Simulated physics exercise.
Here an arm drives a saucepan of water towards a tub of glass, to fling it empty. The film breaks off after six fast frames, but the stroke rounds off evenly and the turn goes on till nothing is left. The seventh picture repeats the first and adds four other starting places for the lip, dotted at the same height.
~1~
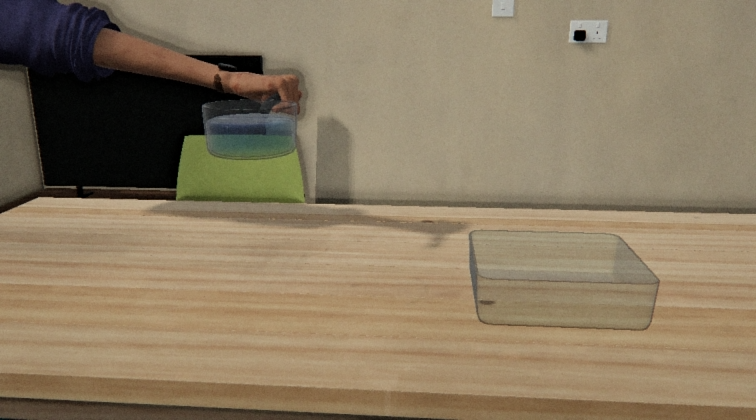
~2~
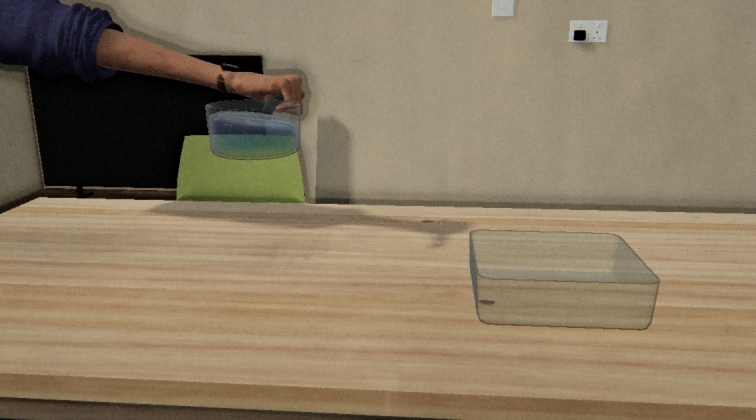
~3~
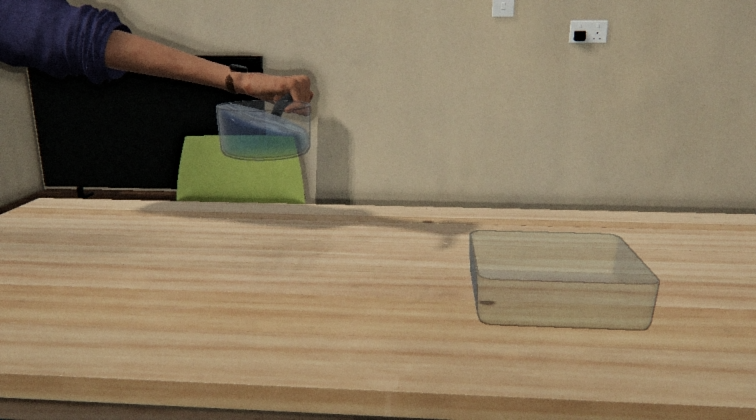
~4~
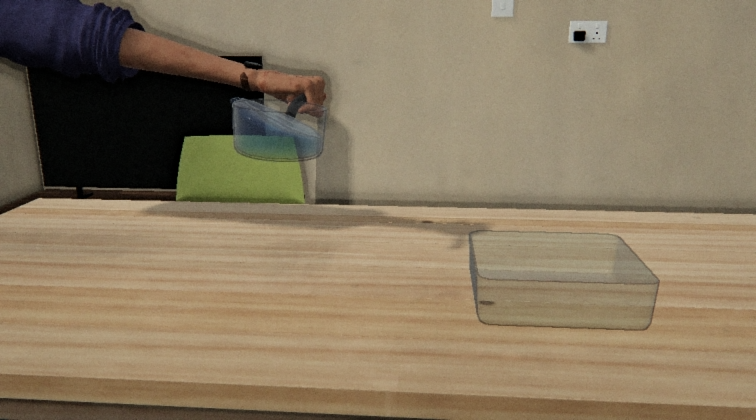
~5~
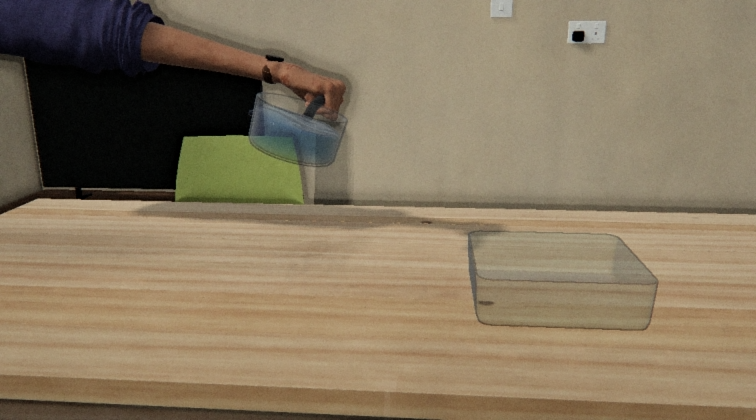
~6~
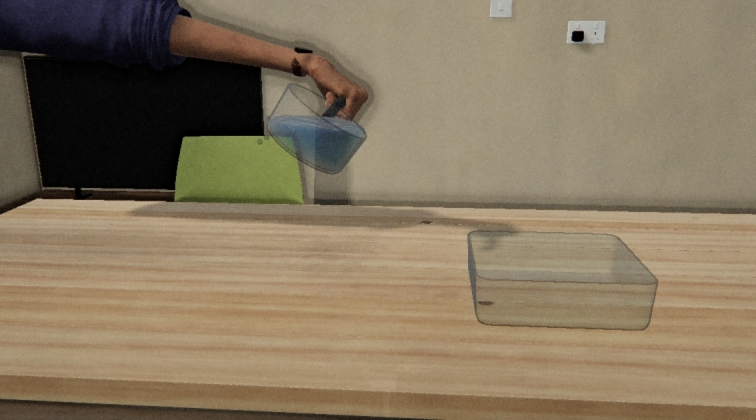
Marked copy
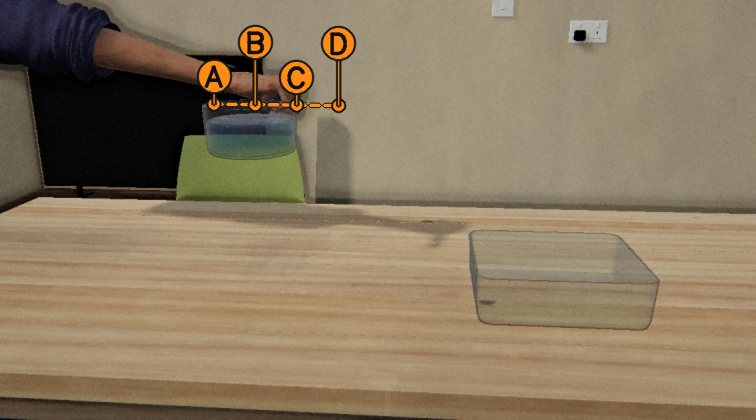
An arm carrying a clear container of blue water rightwards above a wooden table, then tilting it, an empty glass tub nearby.
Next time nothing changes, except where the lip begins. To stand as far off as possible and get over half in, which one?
Choose D.
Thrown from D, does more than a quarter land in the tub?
Yes, it does.
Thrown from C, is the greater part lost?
Yes.
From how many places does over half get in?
One of the four.
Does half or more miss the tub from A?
Yes, that goes wrong.
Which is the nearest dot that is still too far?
Dot C.
In orange, A at (214, 104); B at (255, 104); C at (296, 105); D at (338, 105).
Choosing A, about 0 % lands in the tub, 100 % falls short.
Choosing B, about 0 % lands in the tub, 99 % falls short.
Choosing C, about 35 % lands in the tub, 57 % falls short and 8 % goes beside or beyond.
Choosing D, about 63 % lands in the tub, 18 % falls short and 19 % goes beside or beyond.
